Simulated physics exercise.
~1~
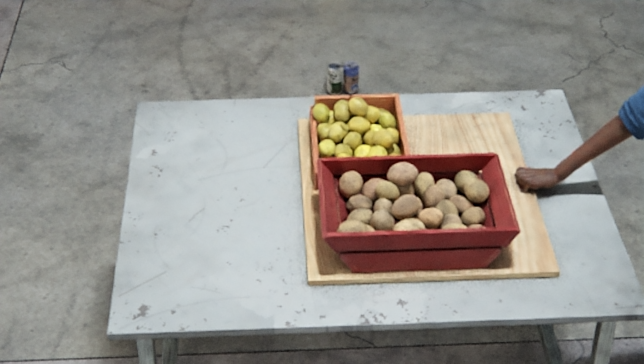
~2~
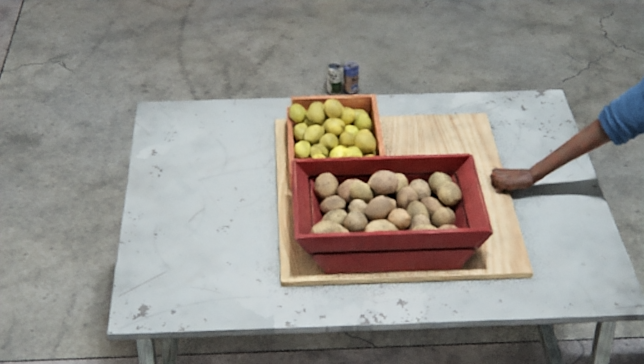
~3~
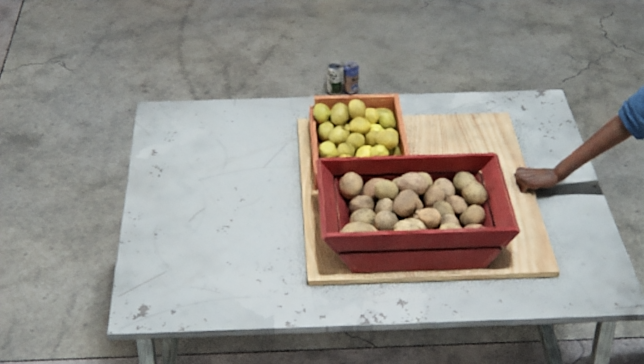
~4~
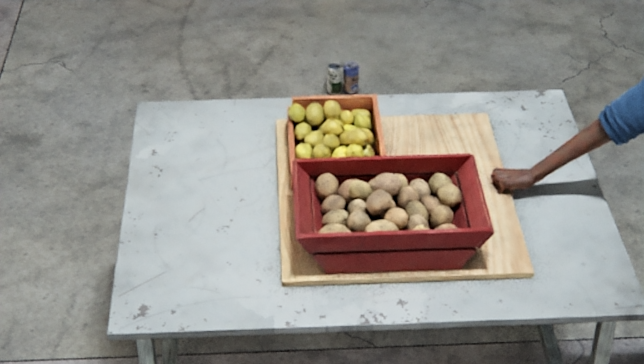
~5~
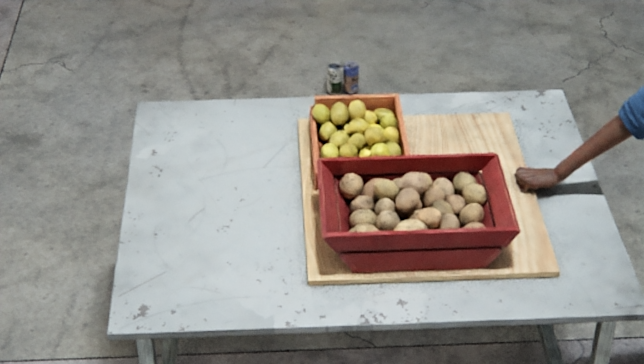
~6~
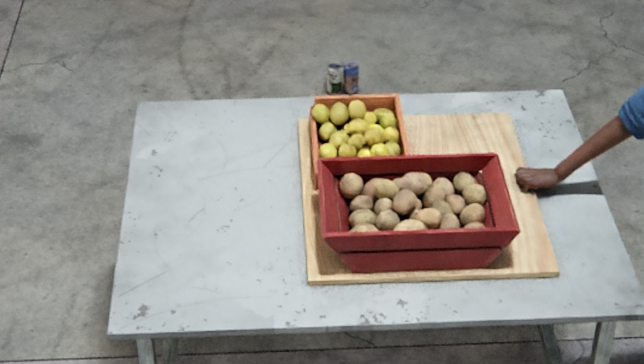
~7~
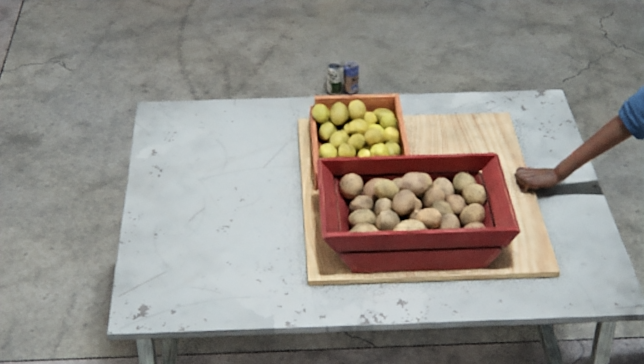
Board carrying potatoes in a red basket and lemons in an orange one sliding left and right twice by hand, then resting, nothing spilled.
